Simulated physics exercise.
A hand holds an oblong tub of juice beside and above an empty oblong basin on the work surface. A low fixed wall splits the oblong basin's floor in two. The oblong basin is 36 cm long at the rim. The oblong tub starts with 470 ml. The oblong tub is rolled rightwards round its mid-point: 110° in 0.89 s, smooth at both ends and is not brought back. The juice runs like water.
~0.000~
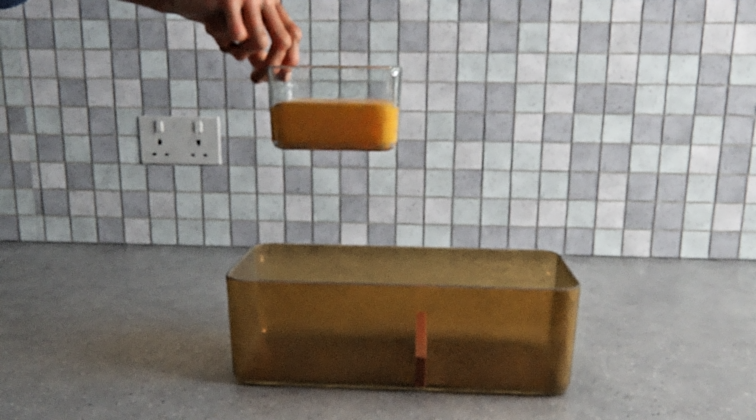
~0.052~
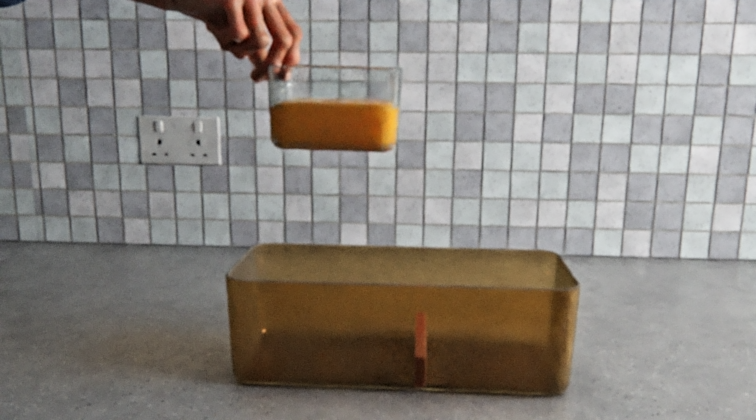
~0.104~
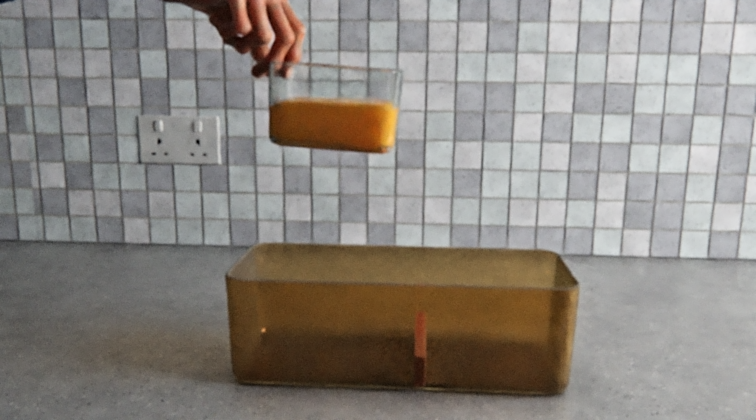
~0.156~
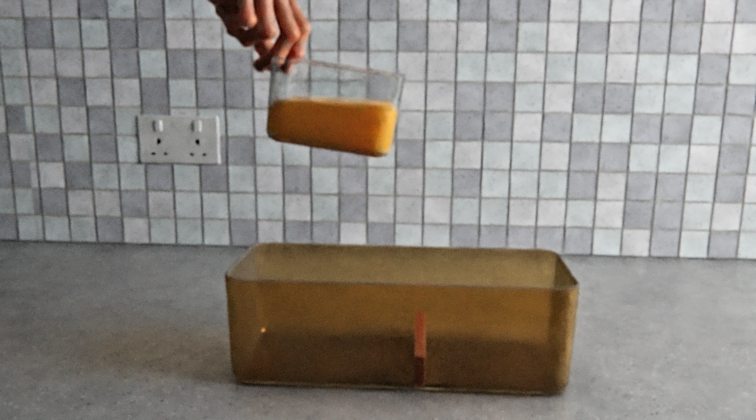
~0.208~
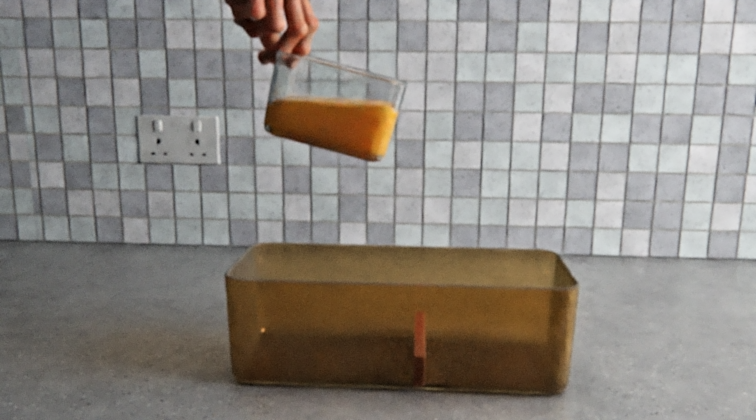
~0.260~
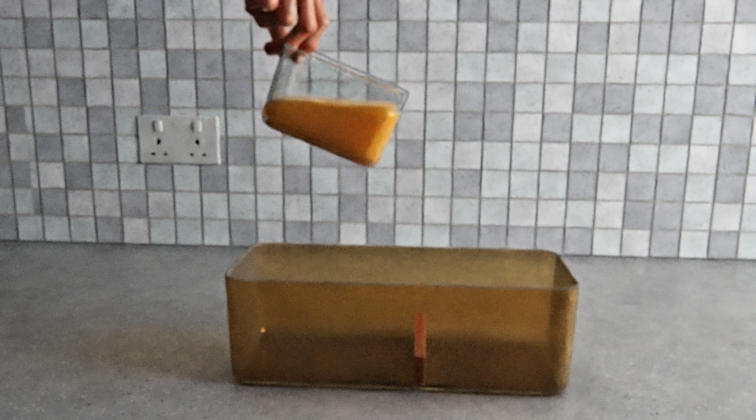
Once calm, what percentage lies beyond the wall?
Roughly 75 per cent is past the wall.
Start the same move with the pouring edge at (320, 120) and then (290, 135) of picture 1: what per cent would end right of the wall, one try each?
In turn about 10 and 10 per cent.
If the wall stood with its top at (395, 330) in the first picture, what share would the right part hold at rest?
In that case some 90 per cent.
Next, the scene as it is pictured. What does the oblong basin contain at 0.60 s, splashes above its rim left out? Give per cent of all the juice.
Near 7 in a hundred.
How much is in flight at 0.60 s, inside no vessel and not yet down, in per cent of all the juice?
Near 44 in a hundred.
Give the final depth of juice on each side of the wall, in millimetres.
Some 4 mm on the left and 18 mm on the right.
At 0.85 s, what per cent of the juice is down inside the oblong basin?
About 76 per cent.
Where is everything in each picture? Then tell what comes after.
It leans 0°; its right rim is at (400, 70); the juice meets the walls at (280, 102) and (397, 104); the oblong basin's rim runs from (241, 261) to (569, 270); the wall's top is at (421, 333), in the first picture.
It leans 1°; its right rim is at (400, 71); the juice meets the walls at (281, 102) and (397, 104), in the second picture.
It leans 4°; its right rim is at (401, 73); the juice meets the walls at (280, 101) and (397, 104), in the third picture.
It leans 8°; its right rim is at (403, 79); the juice meets the walls at (279, 101) and (397, 104), in the fourth picture.
It leans 14°; its right rim is at (405, 86); the juice meets the walls at (278, 99) and (397, 105), in the fifth picture.
It leans 22°; its right rim is at (407, 95); the juice meets the walls at (277, 99) and (399, 107), in the sixth picture.
Then, 0.60 s in, the tilt is 83° and 48 per cent is still to pour, 0 is left of the wall and 7 right of it.
Then, 0.85 s in, the tilt is 109° and 10 per cent is still to pour, 11 is left of the wall and 66 right of it.
Then, 1.11 s in, the tilt is 110° and 0 per cent is still to pour, 23 is left of the wall and 74 right of it.
Then, 1.39 s in, the tilt is 110° and 0 per cent is still to pour, 24 is left of the wall and 75 right of it.
Finally, 24 per cent lies left of the wall, 75 right of it and 1 outside.
